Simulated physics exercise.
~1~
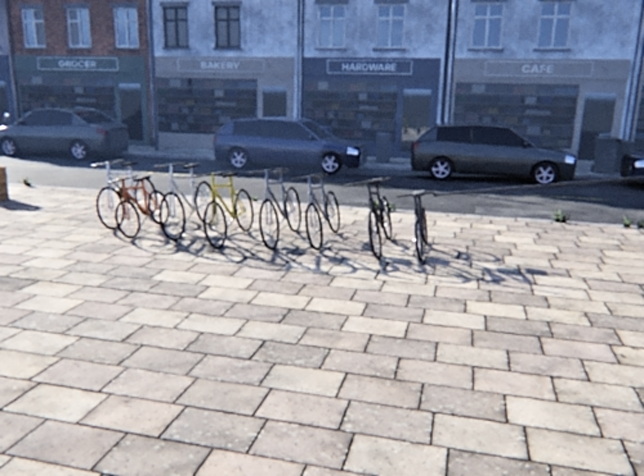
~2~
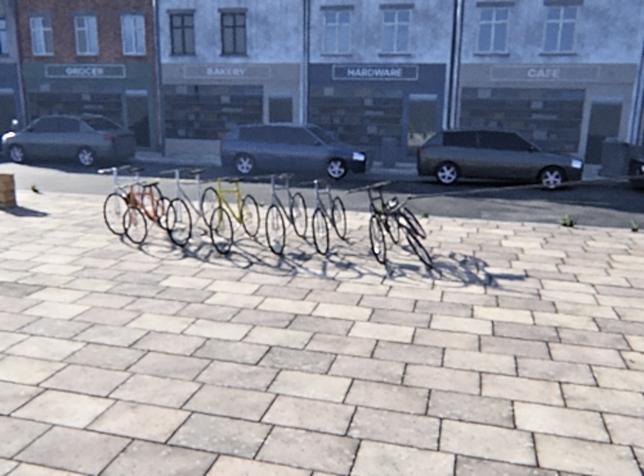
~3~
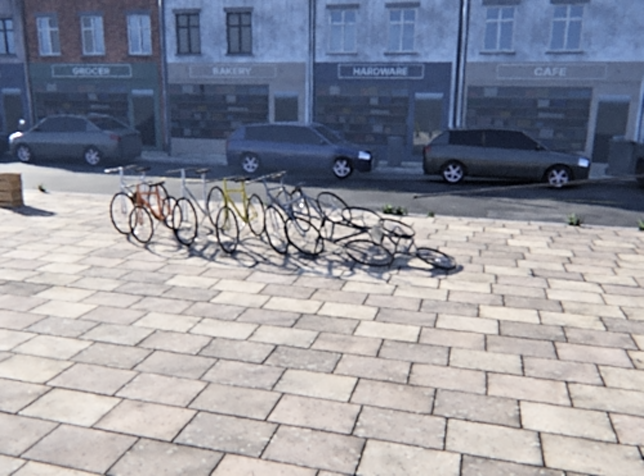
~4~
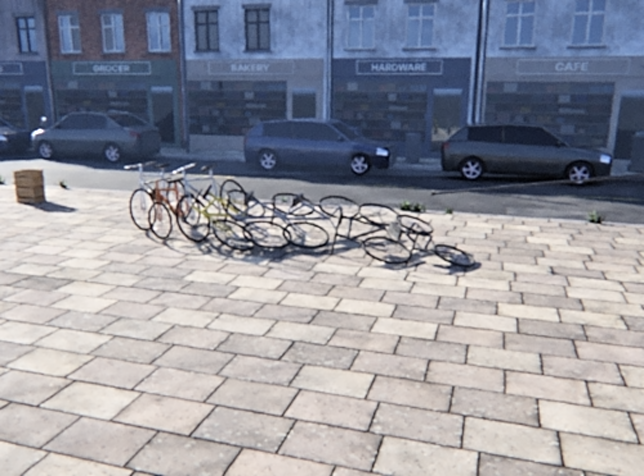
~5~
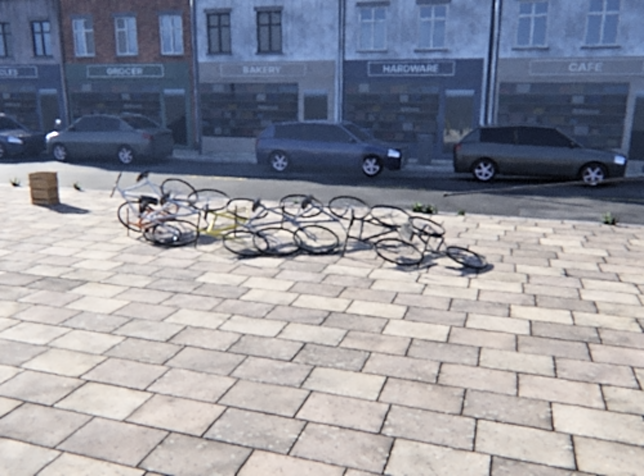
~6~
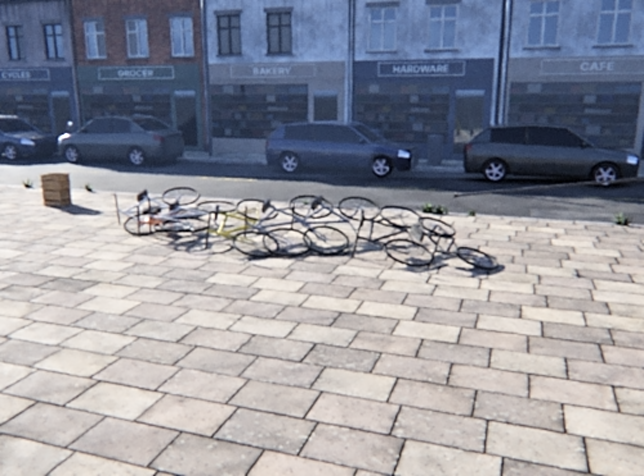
A row of bicycles stands upright on sunlit pale paving, viewed from slightly above, with an orange one near the left end, a yellow one in the middle and darker ones at the right. Behind them, dark cars are parked along a street before a grocer, bakery, hardware shop and cafe. The bicycle at the right end tips over to the left into its neighbour, and the fall spreads leftward down the row. The yellow bicycle goes down, then the orange one and those at the far left. As the view drifts left, a wooden crate comes fully into sight, and every bicycle ends lying in a tangled line on the paving.
